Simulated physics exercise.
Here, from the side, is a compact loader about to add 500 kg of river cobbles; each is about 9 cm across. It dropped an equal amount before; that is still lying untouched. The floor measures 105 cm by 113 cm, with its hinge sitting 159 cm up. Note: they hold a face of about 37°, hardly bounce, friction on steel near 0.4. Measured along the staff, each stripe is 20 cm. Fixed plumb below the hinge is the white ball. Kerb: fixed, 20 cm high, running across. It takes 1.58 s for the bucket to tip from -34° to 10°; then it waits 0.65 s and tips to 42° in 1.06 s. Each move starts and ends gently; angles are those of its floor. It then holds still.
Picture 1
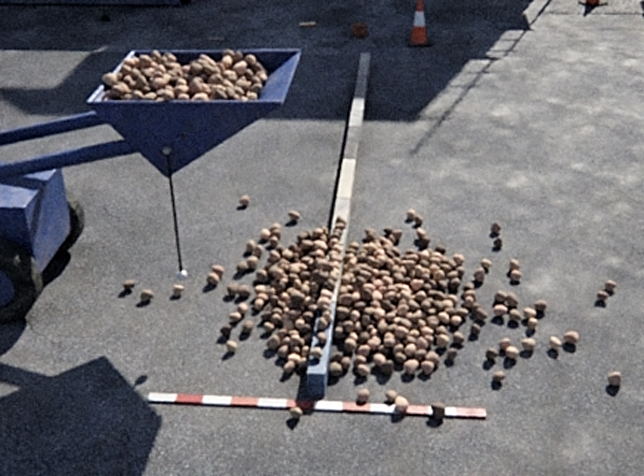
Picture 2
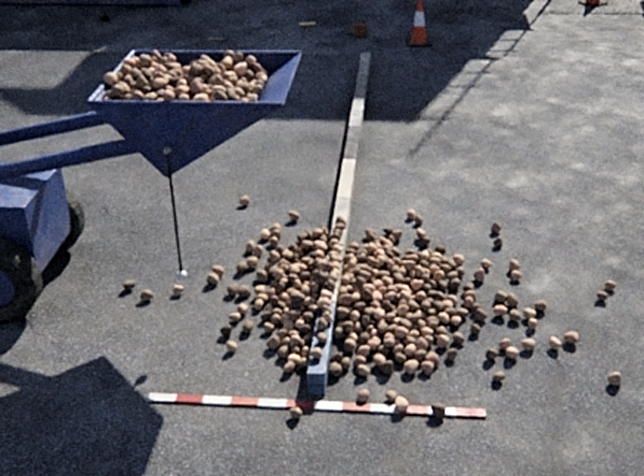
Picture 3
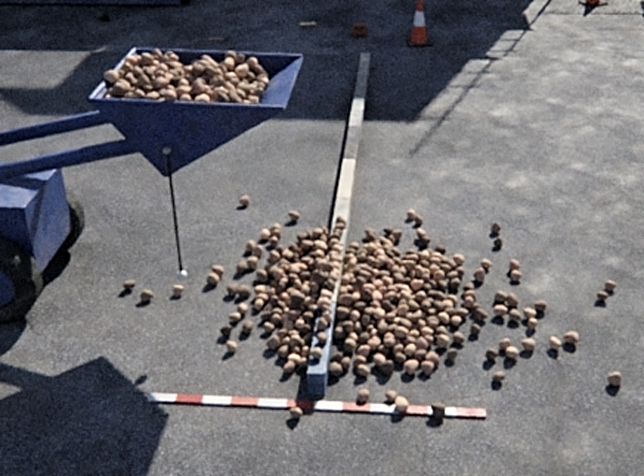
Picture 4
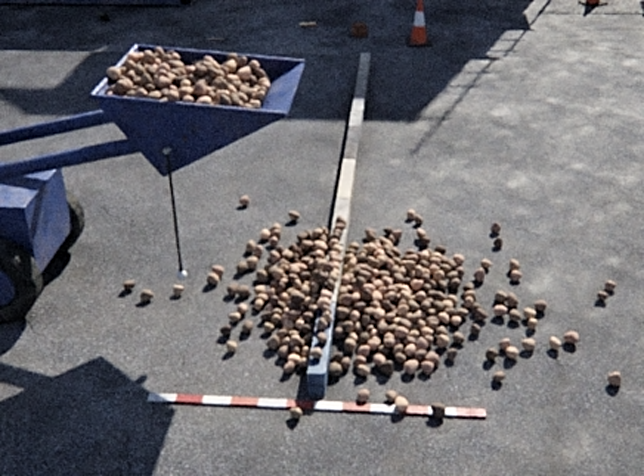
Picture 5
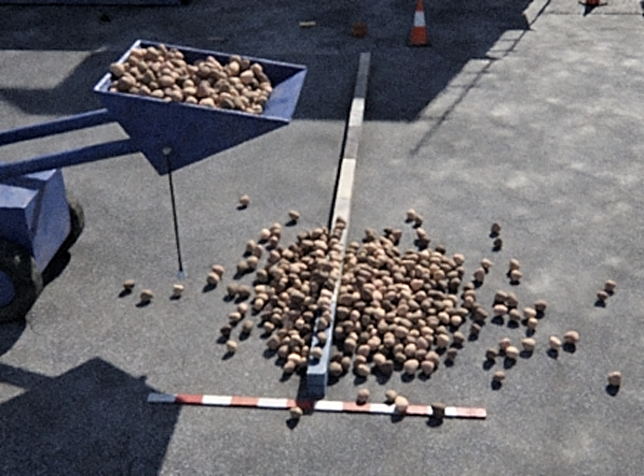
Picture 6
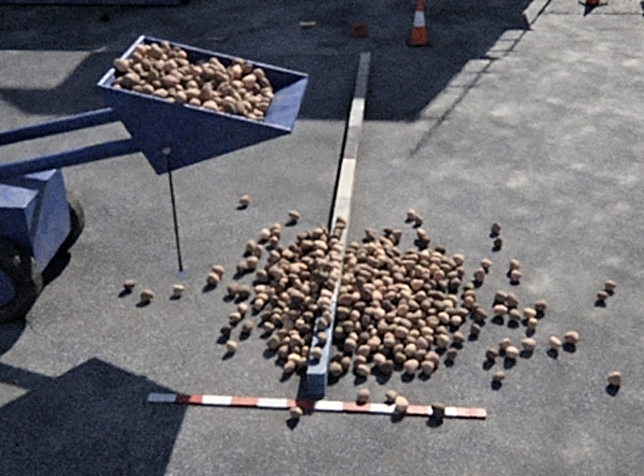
A blue loader's bucket full of rounded brown stones slowly tilted down toward the right, its load staying inside, while a scattered heap of similar stones lay still on the pavement around a long kerb.
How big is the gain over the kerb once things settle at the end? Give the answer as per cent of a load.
The gain is about 38 per cent of a load.
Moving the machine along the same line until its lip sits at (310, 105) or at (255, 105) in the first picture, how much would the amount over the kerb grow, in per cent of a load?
Near 70 per cent from the first place, 15 from the second.
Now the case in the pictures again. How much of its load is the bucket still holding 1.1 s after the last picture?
100 %.
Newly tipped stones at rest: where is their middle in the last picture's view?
Centre: Approx. (314, 278).
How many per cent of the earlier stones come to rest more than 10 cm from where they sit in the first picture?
Roughly 10 percent.
Then, 0.6 s after the last picture the floor is at 3°; in per cent of one load, 100 in the bucket, 40 on this side of the kerb, 60 over the kerb; the foremost stones are at (618, 339).
Then, 1.1 s after the last picture the floor is at 10°; in per cent of one load, 100 in the bucket, 40 on this side of the kerb, 60 over the kerb; the foremost stones are at (618, 339).
Then, 3.1 s after the last picture the floor is at 42°; in per cent of one load, 0 in the bucket, 109 on this side of the kerb, 91 over the kerb; the foremost stones are at (618, 339).
Then, 5.9 s after the last picture the floor is at 42°; in per cent of one load, 0 in the bucket, 102 on this side of the kerb, 98 over the kerb; the foremost stones are at (621, 342). Net gain over the kerb, 38.
